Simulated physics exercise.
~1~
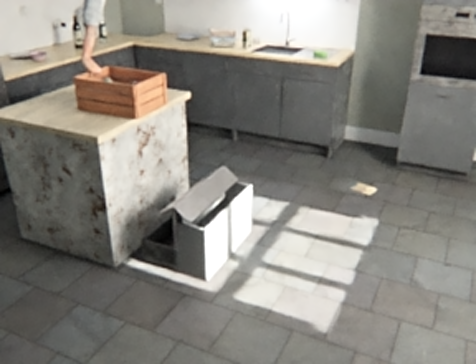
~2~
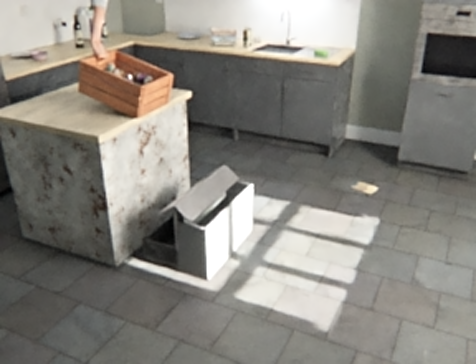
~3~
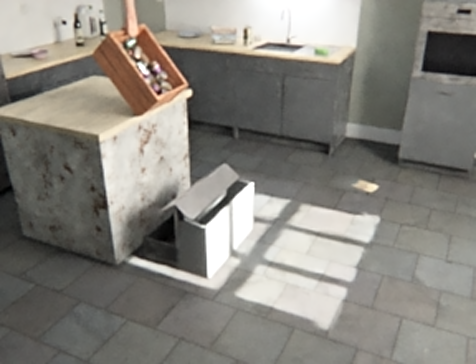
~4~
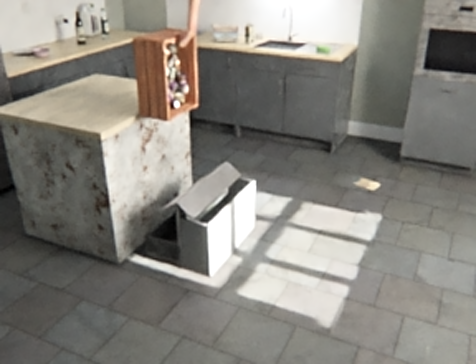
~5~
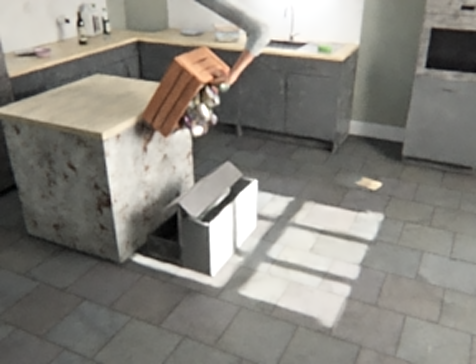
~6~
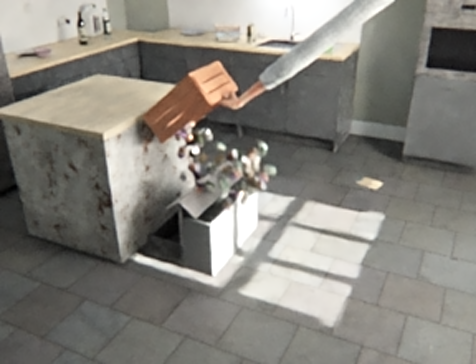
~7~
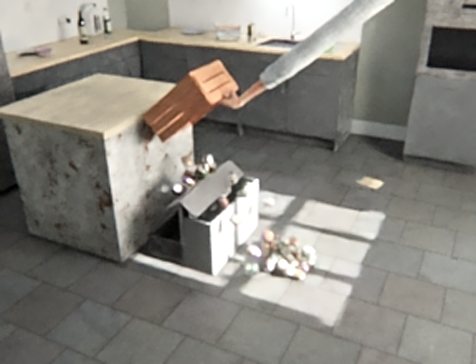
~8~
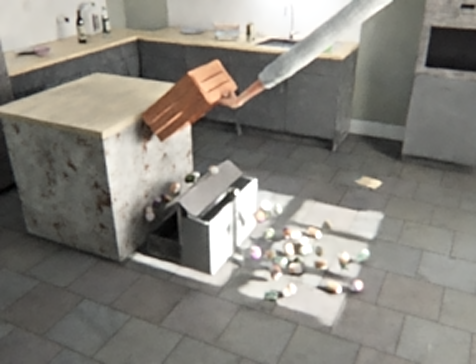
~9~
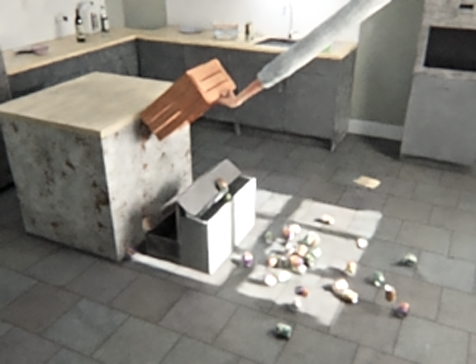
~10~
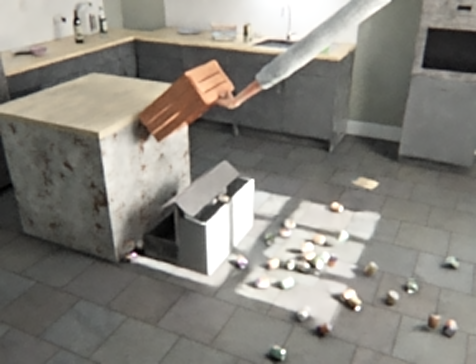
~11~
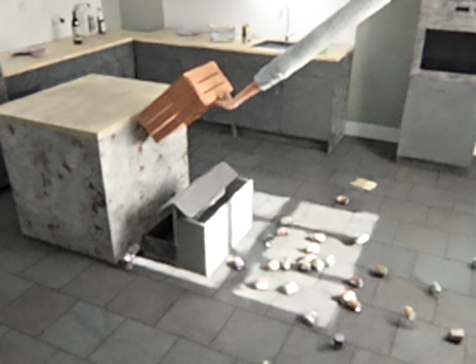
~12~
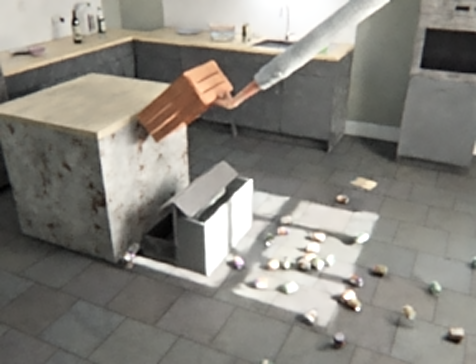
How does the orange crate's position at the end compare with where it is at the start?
At the start the crate sits upright on top of the bench. By the end it is farther right, held tipped well over at the bench's right edge.
